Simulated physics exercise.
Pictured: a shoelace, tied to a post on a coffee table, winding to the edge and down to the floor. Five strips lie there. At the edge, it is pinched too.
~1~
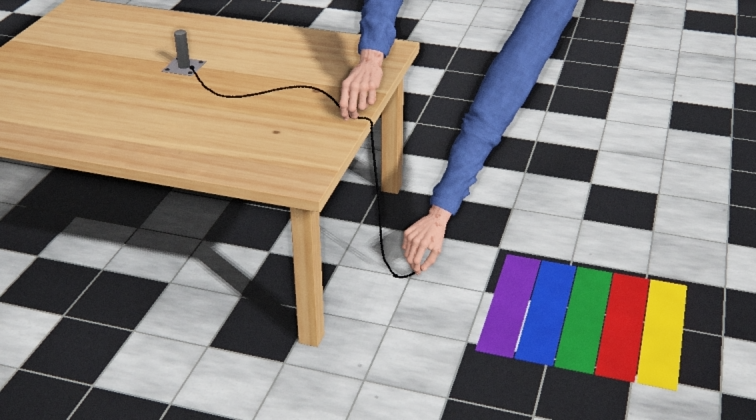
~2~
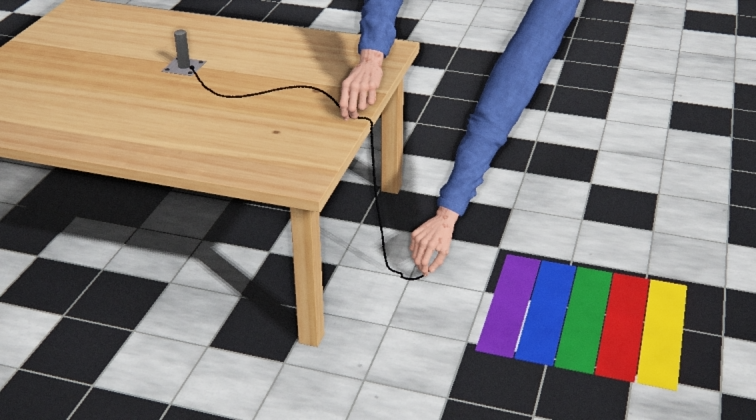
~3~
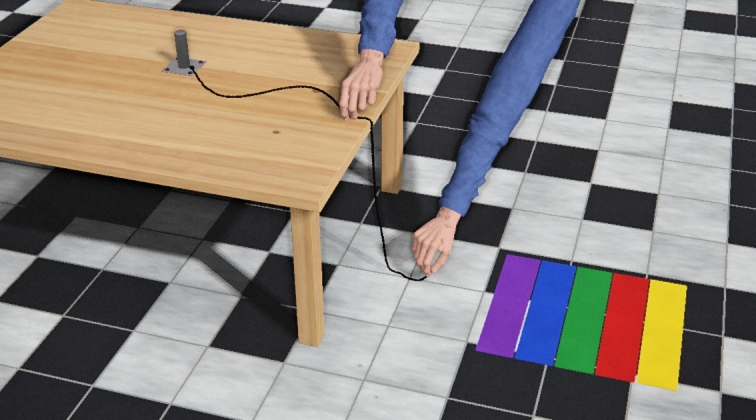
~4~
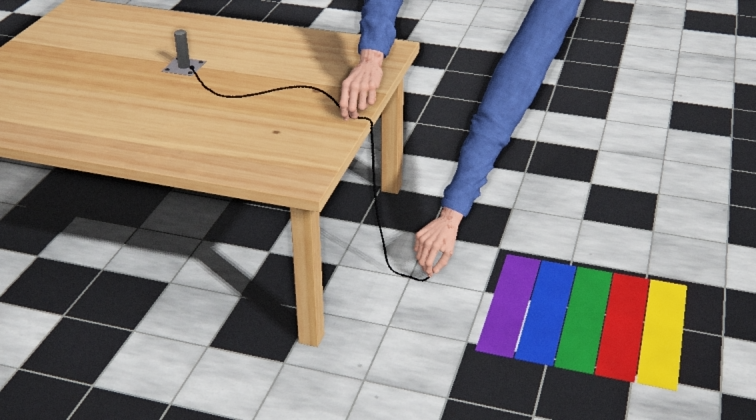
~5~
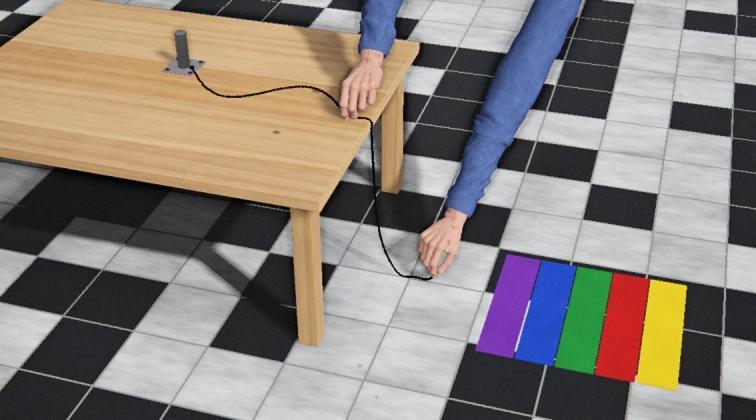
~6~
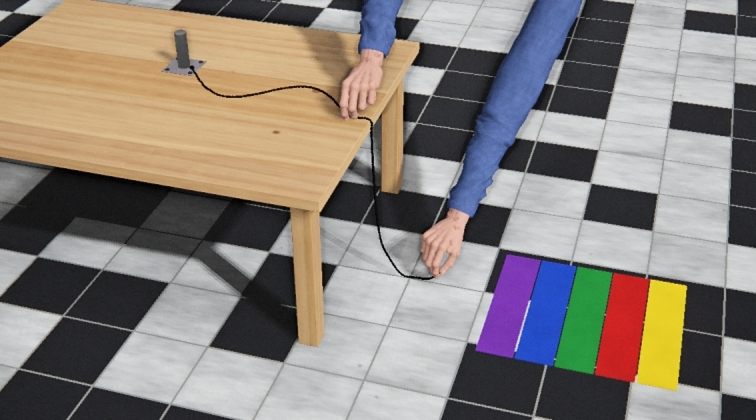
On a black-and-white checkered floor, seen from above at an angle by a still camera, stands a light wooden table with a short grey post on its top. A thin black cord runs from the post to the table's edge, where one hand pinches it, and down to another hand near purple, blue, green, red and yellow strips. The lower, blue-sleeved arm shifts slightly right, drawing the cord's end along, while the upper hand stays still.
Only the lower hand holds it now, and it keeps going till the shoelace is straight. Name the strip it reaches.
The green strip.
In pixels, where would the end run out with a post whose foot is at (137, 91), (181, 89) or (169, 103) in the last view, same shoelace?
One per try, in order: (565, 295), (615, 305), (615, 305).
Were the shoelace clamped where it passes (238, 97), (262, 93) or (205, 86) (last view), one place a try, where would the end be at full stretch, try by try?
Result per try (px, approx.): (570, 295); (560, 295); (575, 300).
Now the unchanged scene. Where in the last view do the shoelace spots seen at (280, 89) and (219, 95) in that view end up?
They go to (308, 93) and to (252, 81).
Early on, end near (525, 289); over purple.
Midway, end near (566, 296); over blue.
At the end of the slack, end near (591, 301); over green. It gets as far as the green strip.
